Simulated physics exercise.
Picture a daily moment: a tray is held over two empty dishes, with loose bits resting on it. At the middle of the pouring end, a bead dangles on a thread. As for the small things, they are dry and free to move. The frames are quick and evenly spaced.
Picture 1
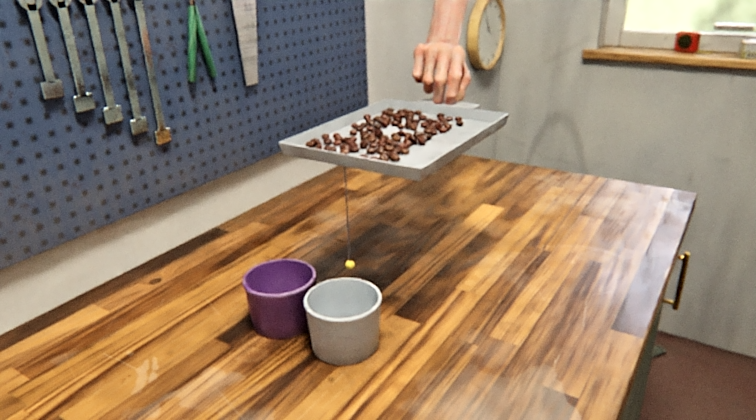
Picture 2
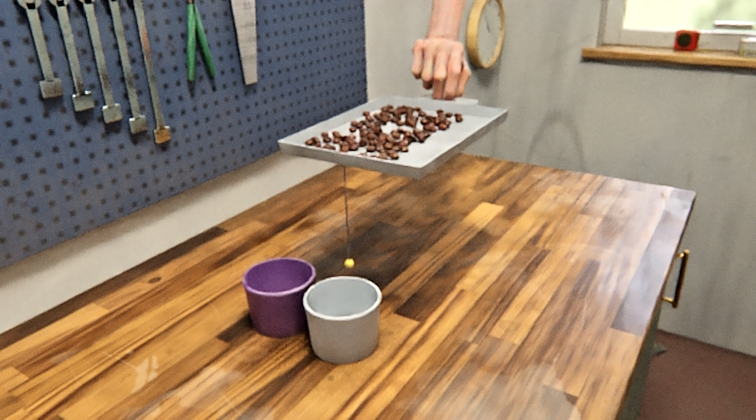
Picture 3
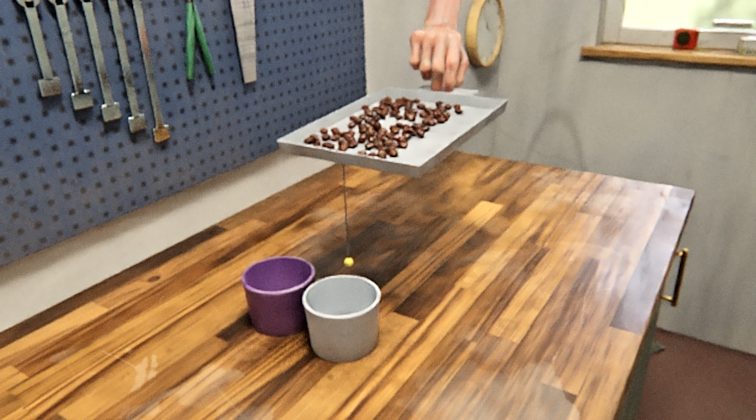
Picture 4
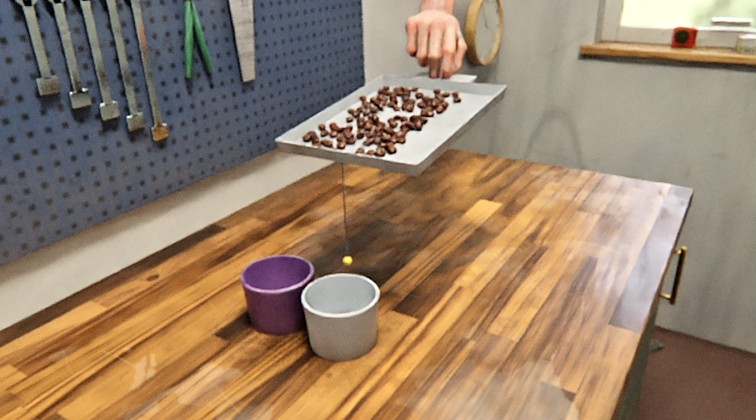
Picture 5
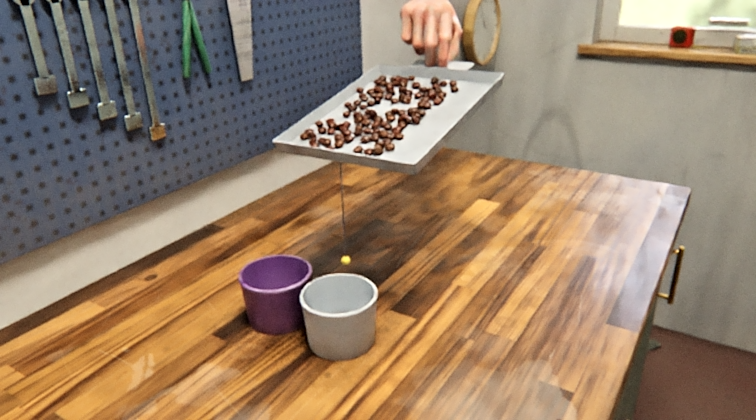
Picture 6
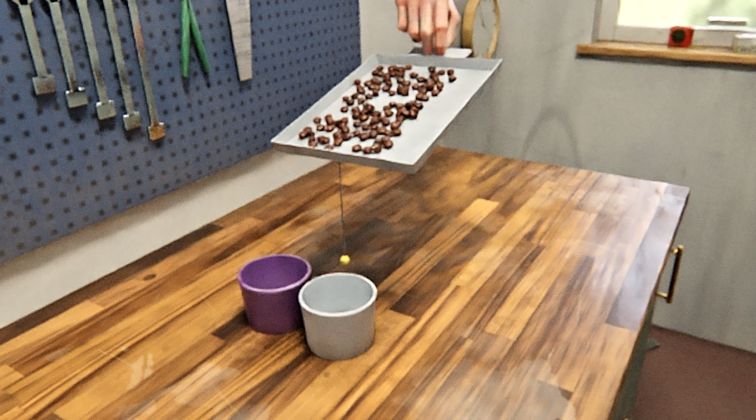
At first, a hand holds a nearly level grey tray of small dark brown pieces above a purple dish and a grey dish on a wooden counter, a yellow bead hanging beneath it. The hand then steadily raises the tray's far end, tilting it toward the dishes, while the pieces stay spread across it.
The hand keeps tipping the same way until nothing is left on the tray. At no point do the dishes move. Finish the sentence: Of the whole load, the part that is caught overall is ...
... more than half of it.
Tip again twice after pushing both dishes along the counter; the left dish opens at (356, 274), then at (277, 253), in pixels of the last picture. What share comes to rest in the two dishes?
Trial 1 about 10 %, trial 2 about 30 %.
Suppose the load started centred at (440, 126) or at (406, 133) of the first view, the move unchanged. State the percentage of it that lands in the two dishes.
Around 70 in a hundred the first time, around 70 in a hundred the second.
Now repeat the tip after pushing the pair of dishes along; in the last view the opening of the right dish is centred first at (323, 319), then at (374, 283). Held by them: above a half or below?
Result, first setup: A minority share; second setup: A minority share.
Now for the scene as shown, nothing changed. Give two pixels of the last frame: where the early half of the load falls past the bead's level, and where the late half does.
(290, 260) first, (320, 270) later.
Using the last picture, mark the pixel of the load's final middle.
I'd put the middle somewhere around (293, 320).
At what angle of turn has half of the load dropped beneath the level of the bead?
Angle: Close to 100°.
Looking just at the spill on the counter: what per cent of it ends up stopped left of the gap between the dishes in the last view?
Near 70 in a hundred.
Soon, tray tipped steeply; all on the tray.
A while on, tray tipped right over; about half on the tray; a small part in the right dish; about a quarter in the left dish; a small part outside both; a small part in the air.
Towards the end, tray tipped past a quarter turn; about a third in the right dish; about half in the left dish; about a quarter outside both.
Finally, tray tipped past a quarter turn; about a third in the right dish; about half in the left dish; about a quarter outside both.
